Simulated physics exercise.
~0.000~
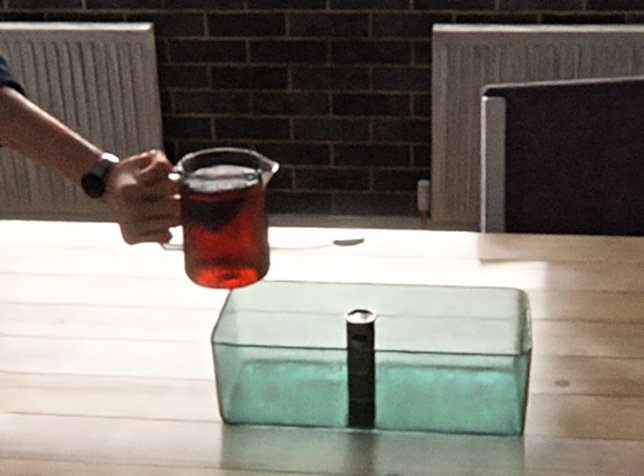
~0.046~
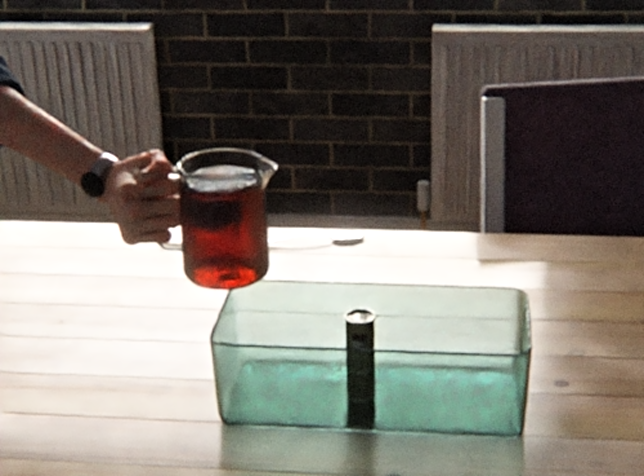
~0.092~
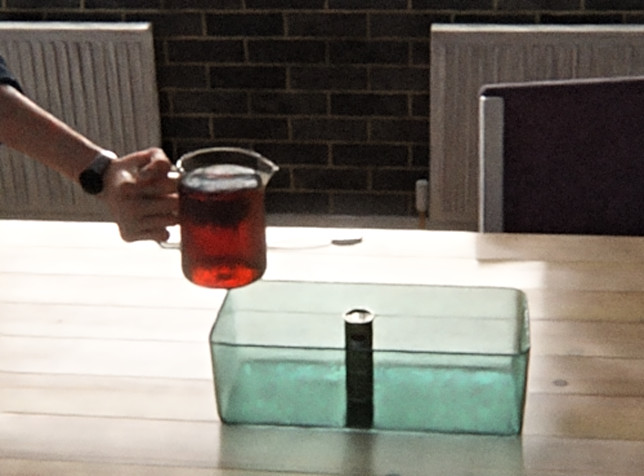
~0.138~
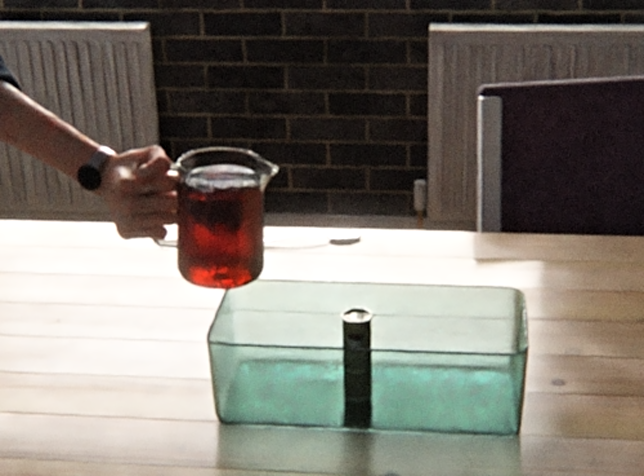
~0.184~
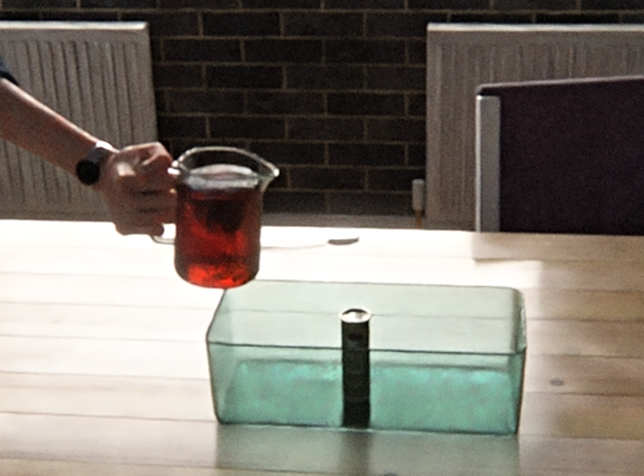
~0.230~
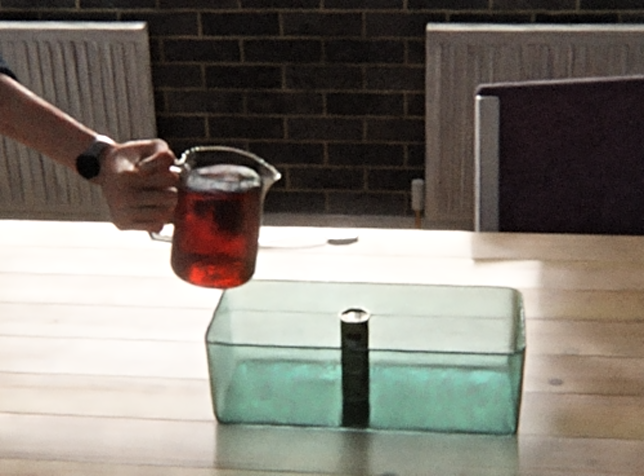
A hand holding a glass jug of red tea above a clear oblong basin with an upright tin, tilting it slightly rightwards.
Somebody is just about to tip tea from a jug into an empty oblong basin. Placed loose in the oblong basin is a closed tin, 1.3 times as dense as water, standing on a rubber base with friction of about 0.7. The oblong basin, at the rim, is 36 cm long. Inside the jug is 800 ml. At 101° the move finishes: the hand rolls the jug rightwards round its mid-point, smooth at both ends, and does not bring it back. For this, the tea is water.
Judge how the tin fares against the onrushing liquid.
My bet is it capsizes.
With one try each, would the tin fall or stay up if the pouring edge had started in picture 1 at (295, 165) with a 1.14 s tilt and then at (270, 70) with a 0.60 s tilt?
Trial 1 - tin stays standing; trial 2 - tin stays standing.
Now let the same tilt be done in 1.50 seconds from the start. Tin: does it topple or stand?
Result: Tin tipped over.
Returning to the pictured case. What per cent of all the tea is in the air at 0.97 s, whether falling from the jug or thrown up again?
Near 18 percent.
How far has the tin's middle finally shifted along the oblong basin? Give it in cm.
Net tin displacement: Roughly 7.5 cm.
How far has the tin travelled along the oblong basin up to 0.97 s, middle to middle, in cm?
The tin is about 0 cm from where it started.
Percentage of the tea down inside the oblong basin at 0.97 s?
Near 36 per cent of the total.
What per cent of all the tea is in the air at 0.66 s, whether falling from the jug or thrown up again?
Near 10 per cent at that moment.
By 0.66 s the tilt is 61° and 89 per cent is still to pour; the tin stands where it began.
By 0.97 s the tilt is 95° and 46 per cent is still to pour; the tin stands where it began.
By 1.30 s the tilt is 101° and 10 per cent is still to pour; the tin lies on its side.
By 1.66 s the tilt is 101° and 1 per cent is still to pour; the tin lies on its side.
At rest the tin lies on its side.
